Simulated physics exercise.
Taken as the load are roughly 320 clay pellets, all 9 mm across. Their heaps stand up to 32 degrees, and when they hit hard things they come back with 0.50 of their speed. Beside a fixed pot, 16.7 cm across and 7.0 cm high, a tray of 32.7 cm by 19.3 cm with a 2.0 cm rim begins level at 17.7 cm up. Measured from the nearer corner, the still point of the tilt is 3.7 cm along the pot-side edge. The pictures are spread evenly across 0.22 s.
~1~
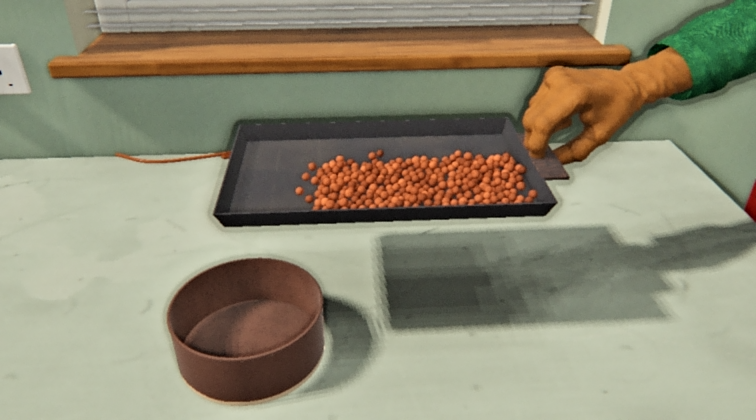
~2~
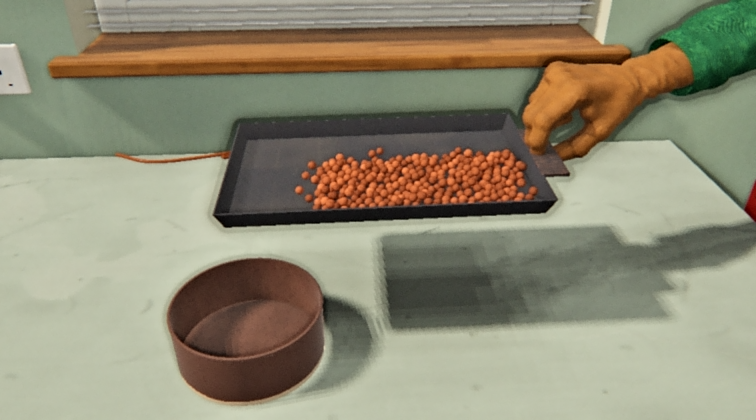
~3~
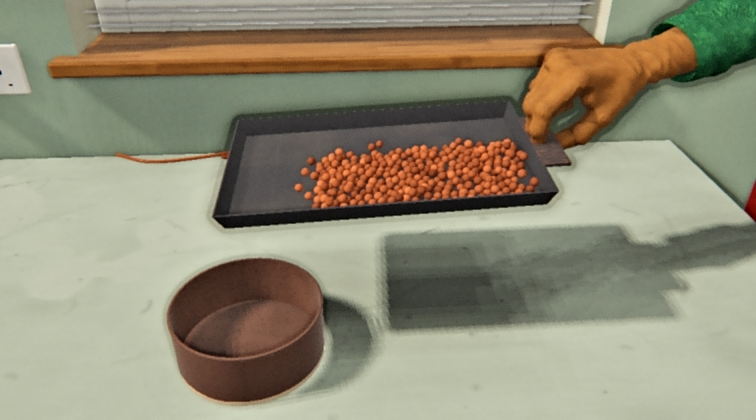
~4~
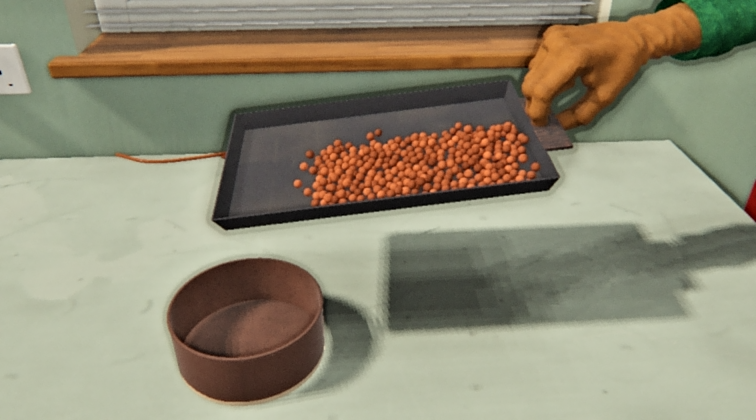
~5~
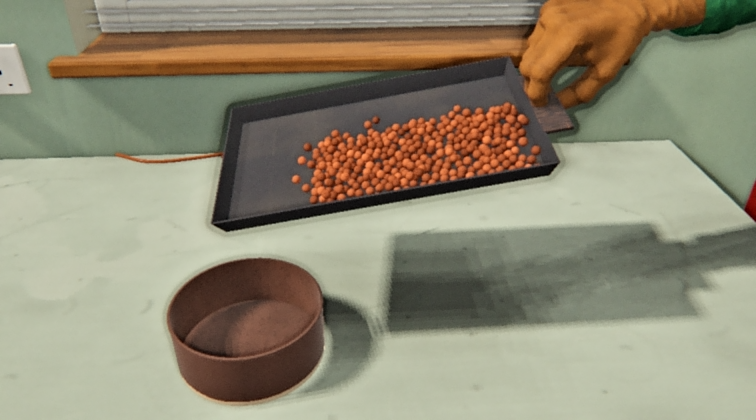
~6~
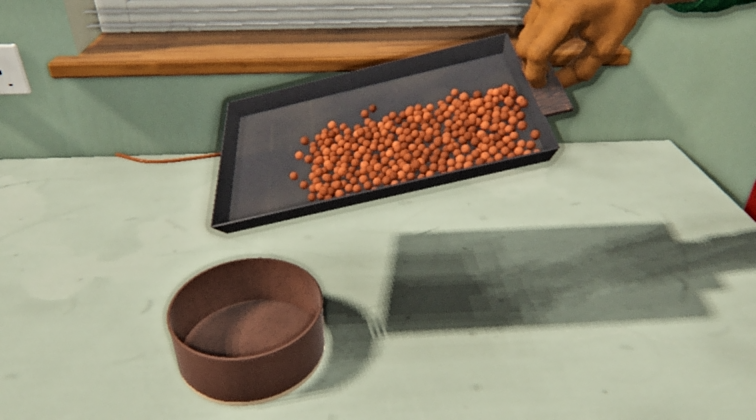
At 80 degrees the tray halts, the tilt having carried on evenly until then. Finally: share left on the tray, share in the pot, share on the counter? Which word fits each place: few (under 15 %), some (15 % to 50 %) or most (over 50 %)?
Tray gets few; pot gets most; counter gets some.
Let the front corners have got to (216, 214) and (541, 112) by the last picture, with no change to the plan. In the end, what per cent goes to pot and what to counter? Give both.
Pot 25; counter 75.
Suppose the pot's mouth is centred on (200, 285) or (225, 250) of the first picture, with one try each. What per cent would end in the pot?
Spot one: Some 45 per cent; spot two: Some 0 per cent.
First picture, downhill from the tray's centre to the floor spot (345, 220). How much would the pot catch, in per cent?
My best guess is some 60 per cent.
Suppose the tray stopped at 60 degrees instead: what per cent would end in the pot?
In that case some 50 per cent.
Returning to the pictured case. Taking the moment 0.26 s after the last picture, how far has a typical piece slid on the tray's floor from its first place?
3 cm.
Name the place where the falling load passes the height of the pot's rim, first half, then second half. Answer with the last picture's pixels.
(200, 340) first, (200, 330) later, roughly.
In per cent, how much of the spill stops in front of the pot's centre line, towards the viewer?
About 90 per cent.
Then, 0.26 s after the last picture, tilt 49 degrees; the tray holds 100 %, the pot 0 %.
Then, 0.44 s after the last picture, tilt 70 degrees; the tray holds 90 %, the pot 0 %.
Then, 0.73 s after the last picture, tilt 80 degrees; the tray holds 10 %, the pot 55 %.
In the end, tray 5 %, pot 70 %, counter 30 %.
